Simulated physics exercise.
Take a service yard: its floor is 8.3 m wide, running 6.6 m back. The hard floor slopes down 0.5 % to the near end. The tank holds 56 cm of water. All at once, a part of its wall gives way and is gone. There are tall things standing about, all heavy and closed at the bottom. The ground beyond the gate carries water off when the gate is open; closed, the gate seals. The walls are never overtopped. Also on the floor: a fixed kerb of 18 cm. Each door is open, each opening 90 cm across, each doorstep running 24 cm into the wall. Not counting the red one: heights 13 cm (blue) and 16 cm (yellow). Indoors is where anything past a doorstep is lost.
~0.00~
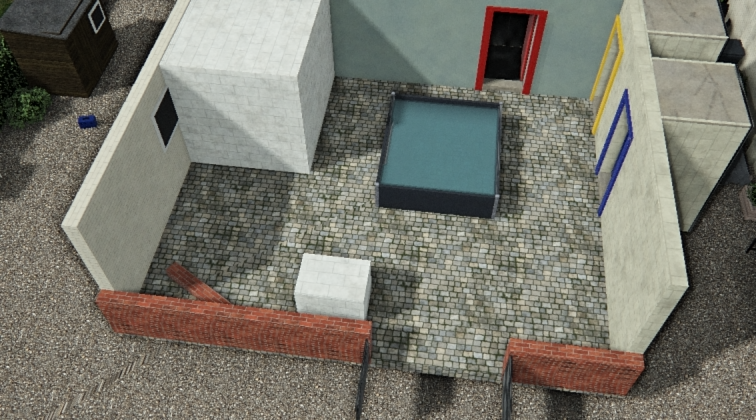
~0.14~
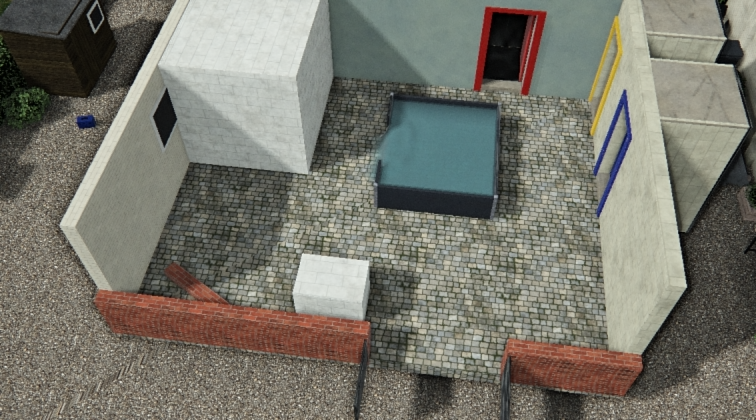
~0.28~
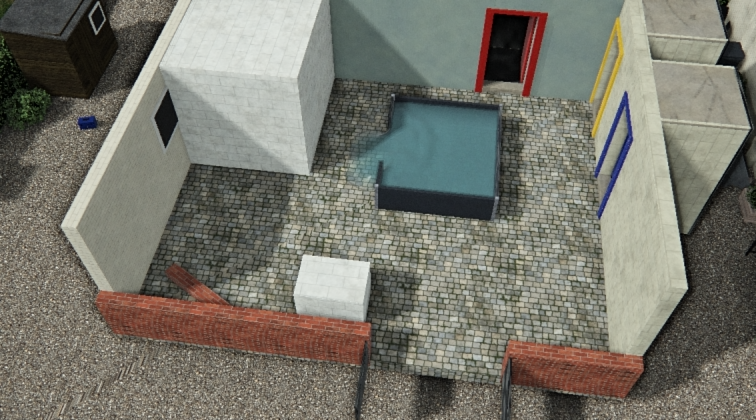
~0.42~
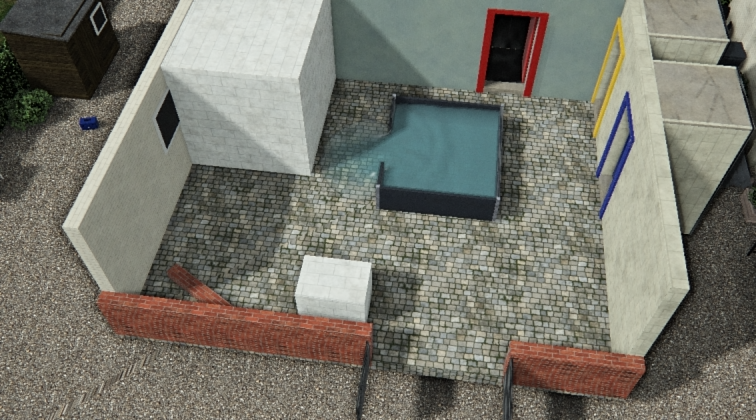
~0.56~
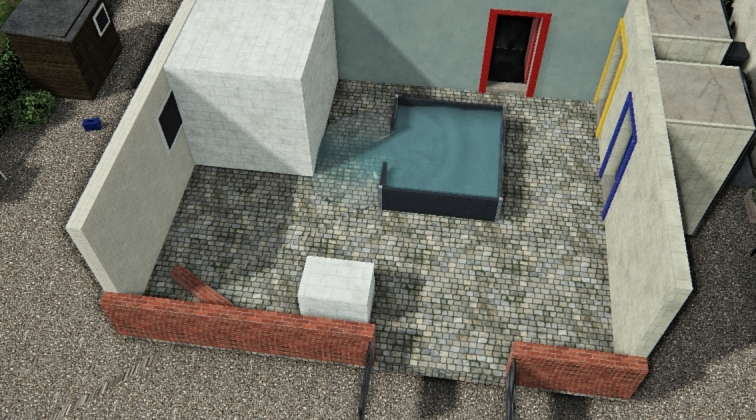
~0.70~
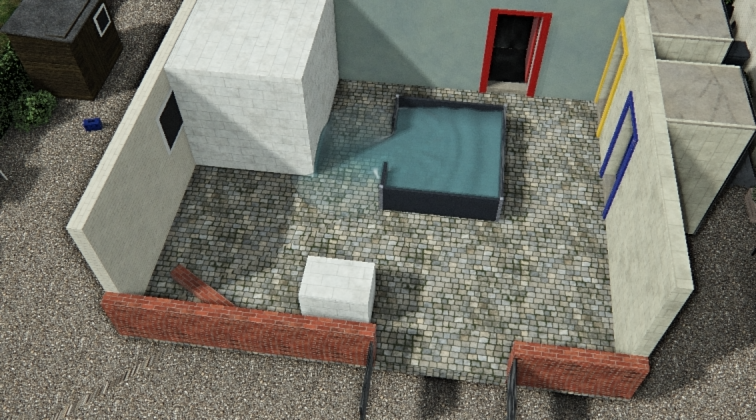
Water in a dark-walled, open-topped tank lies still, then slips out through a gap in its left side and spreads in a thin, pale blue sheet over the cobbled yard, seen from high above the front. A large white block stands left, a smaller one nearer, with red, yellow and blue doorways beyond and low brick walls in front. The sheet creeps left toward the large block as faint ripples cross the tank and the view shifts very slightly.
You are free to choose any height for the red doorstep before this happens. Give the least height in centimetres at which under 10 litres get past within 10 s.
5 cm.
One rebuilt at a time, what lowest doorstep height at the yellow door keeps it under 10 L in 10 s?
Roughly 17 cm at yellow.
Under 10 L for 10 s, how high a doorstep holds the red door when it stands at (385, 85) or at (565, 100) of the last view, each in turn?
Roughly 20 cm for the first and 13.0 cm for the second.
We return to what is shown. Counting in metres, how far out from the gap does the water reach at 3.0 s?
Around 5.8 m from the gap.
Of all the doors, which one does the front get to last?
It is the blue one.
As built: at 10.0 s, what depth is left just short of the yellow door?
The depth there is around 10.5 cm.
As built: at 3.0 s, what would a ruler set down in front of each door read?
Reading in centimetres: Blue = 0, red = 3, yellow = 0.
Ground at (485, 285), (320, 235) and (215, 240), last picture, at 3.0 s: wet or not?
Taking them in turn, I'd call them spared by the flood, touched by the flood and touched by the flood.
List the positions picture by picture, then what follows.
Still water, 56 cm deep, in the tank at (442, 145); the red door at (508, 56) is dry, in the first frame.
The front is at (369, 179), 0.3 m from the gap at (386, 153); 0.3 m2 of floor is wet, 56 cm left at the back, in the second frame.
The gap is at (387, 155), the front 0.7 m out at (354, 145); the back of the tank holds 56 cm, in the third frame.
The gap is at (388, 156), the front 1.3 m out at (324, 166); the back of the tank holds 56 cm, in the fourth frame.
The gap is at (390, 156), the front 1.5 m out at (312, 177); the back of the tank holds 56 cm, in the fifth frame.
Water pours out at (391, 155) and has run 1.8 m, to (297, 182); about 6 cm deep outside, 55 cm at the back; 2.9 m in a straight line remain to the red door at (513, 58), in the sixth frame.
After 1.4 s water covers 15 % of the floor, deepest (42 cm) near (331, 152); it has not reached the red door.
After 3.0 s water covers 40 % of the floor, deepest (33 cm) near (339, 87); 3 cm at the red door, 0 litres in over its 13 cm doorstep.
After 10.0 s water covers 95 % of the floor, deepest (13 cm) near (573, 372); 6 cm at the red door, 0 litres in over its 13 cm doorstep.
At the red door as built, the water arrived by 2.8 s and peaked near 8 cm at 6.6 s.
Run again over the same 10 s with other heights there, 15 litres in over 4.5 cm, 6 litres over 6 cm. The limit of 10 litres is kept from about 5 cm up.
